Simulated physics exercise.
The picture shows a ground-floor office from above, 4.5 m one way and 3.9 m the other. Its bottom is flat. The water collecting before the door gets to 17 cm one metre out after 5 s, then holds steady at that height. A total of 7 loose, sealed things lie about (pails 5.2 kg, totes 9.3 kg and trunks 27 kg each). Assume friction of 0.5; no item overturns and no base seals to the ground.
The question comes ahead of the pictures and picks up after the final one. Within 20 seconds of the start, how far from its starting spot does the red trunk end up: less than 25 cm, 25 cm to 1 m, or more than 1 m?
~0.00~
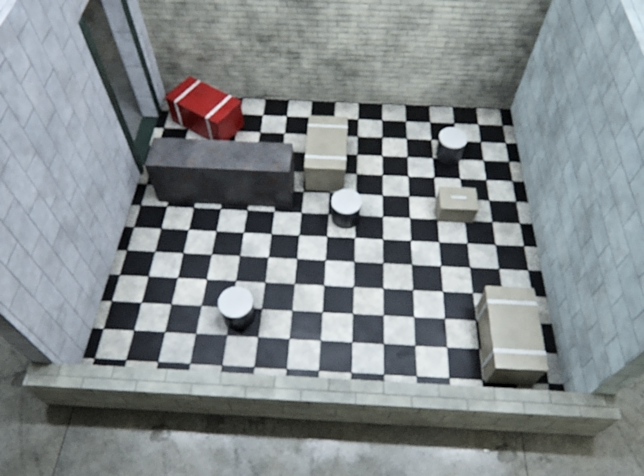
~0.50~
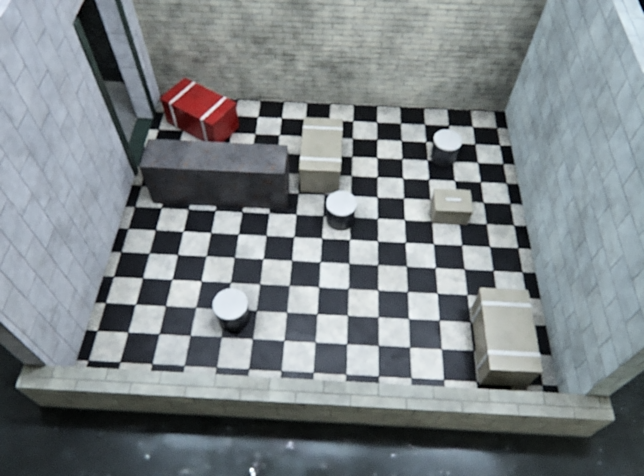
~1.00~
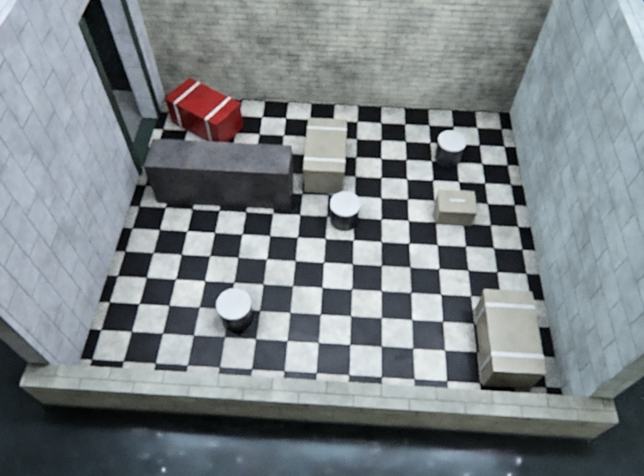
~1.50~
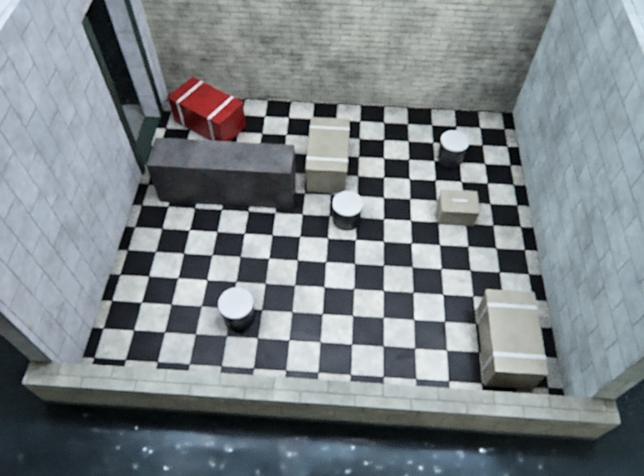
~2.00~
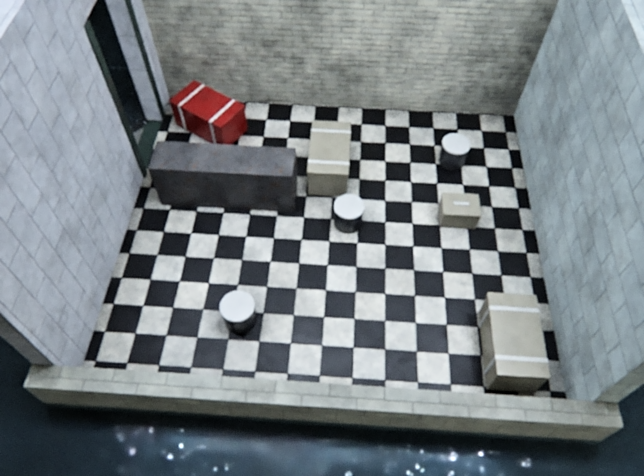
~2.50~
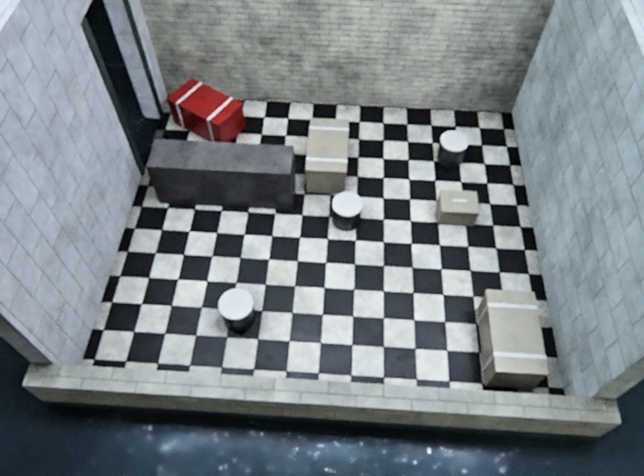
Distance covered: Large.
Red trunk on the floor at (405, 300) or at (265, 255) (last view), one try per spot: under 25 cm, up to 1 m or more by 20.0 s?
The first time it wanders far off, the second time it hardly drifts.
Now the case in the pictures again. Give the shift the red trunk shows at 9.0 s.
I'd put it at around 150 cm.
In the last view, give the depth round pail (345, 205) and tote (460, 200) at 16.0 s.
Close to 5 and 7 centimetres.
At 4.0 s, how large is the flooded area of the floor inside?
Wet area: Approx. 1.0 m2.
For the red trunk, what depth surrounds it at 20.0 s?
Near 8 cm deep.
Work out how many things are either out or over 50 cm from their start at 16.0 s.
It comes to 5.
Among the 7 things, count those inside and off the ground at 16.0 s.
The number is 3.
After 4.0 s the red trunk is near (205, 101), 0.0 m from its start, aground; 0 afloat.
After 9.0 s the red trunk is near (350, 91), 1.7 m from its start, aground; 0 afloat.
After 16.0 s the red trunk is near (505, 304), 4.1 m from its start, afloat; 3 afloat.
After 20.0 s the red trunk is near (259, 288), 2.7 m from its start, afloat; 6 afloat.
